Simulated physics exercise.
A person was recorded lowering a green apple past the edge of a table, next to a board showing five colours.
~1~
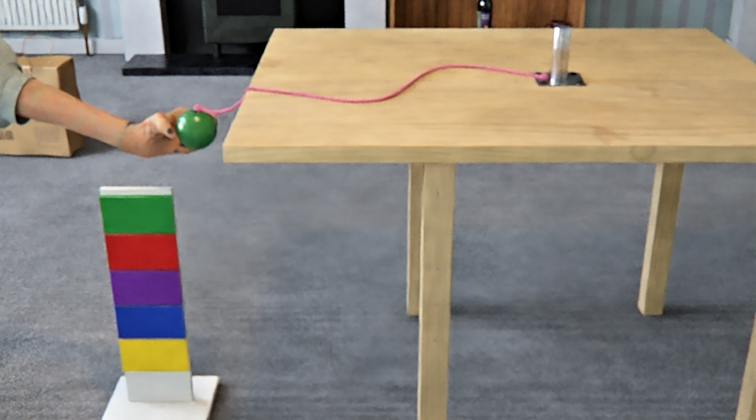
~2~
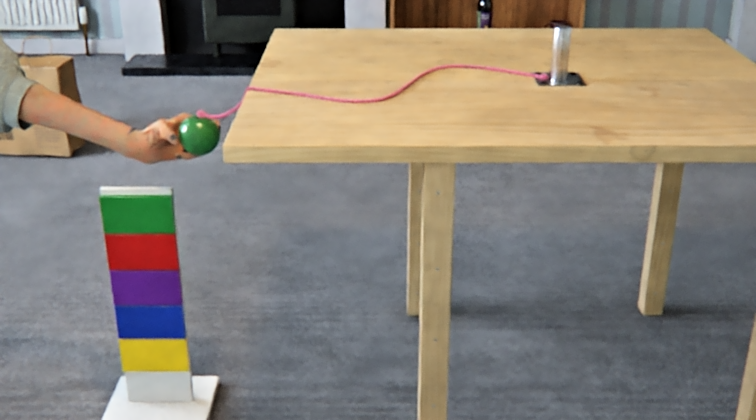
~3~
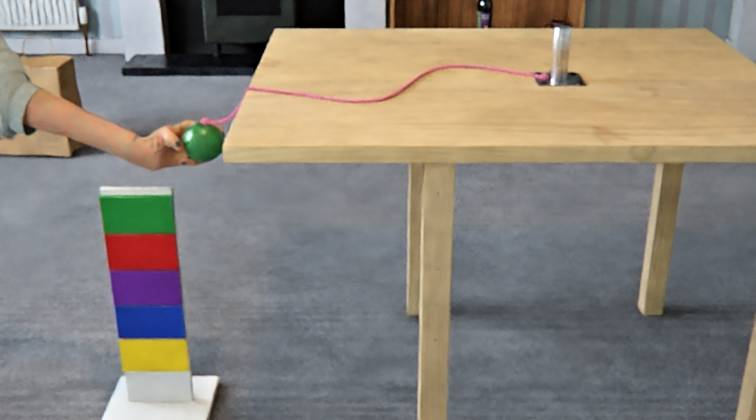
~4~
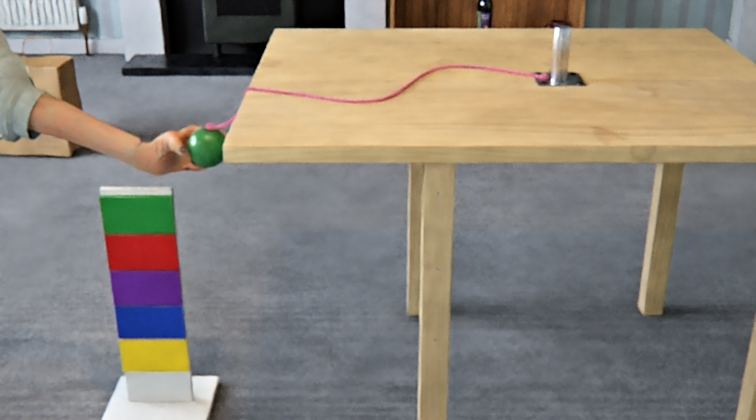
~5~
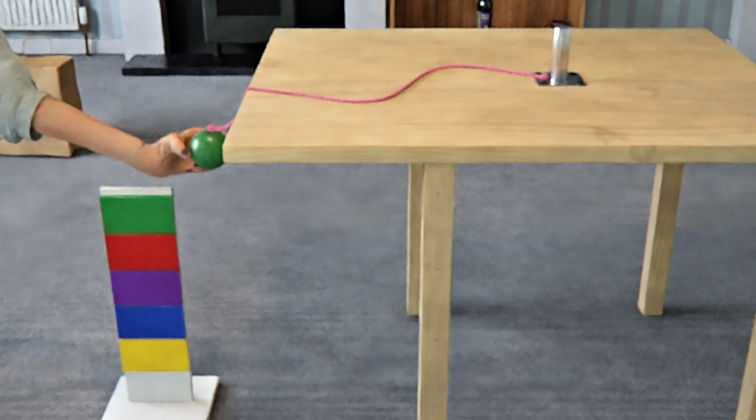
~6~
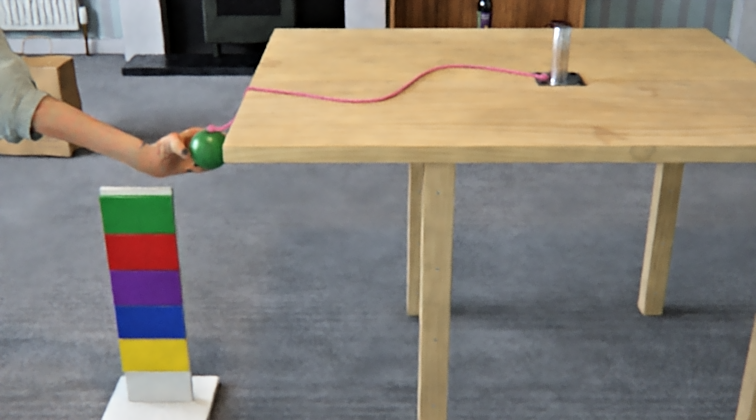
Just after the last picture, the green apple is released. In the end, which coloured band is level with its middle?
The red band.
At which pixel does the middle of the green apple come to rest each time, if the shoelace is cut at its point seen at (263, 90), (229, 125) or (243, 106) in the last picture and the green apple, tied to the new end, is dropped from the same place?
Taking the tries in order gives (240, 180), (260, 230) and (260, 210).
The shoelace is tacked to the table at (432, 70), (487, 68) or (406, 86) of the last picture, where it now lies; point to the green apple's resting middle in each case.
It comes to rest around (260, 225), (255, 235) and (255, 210) respectively.
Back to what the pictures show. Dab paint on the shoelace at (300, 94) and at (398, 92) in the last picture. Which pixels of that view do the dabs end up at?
They end up at (251, 114) and (331, 80).
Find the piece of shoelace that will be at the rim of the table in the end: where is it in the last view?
Roughly (330, 99).
A little later, apple near (270, 235); level with red.
Next, apple near (237, 232); level with red.
When it is over, apple near (252, 240); level with red. Its middle rests at the red band.
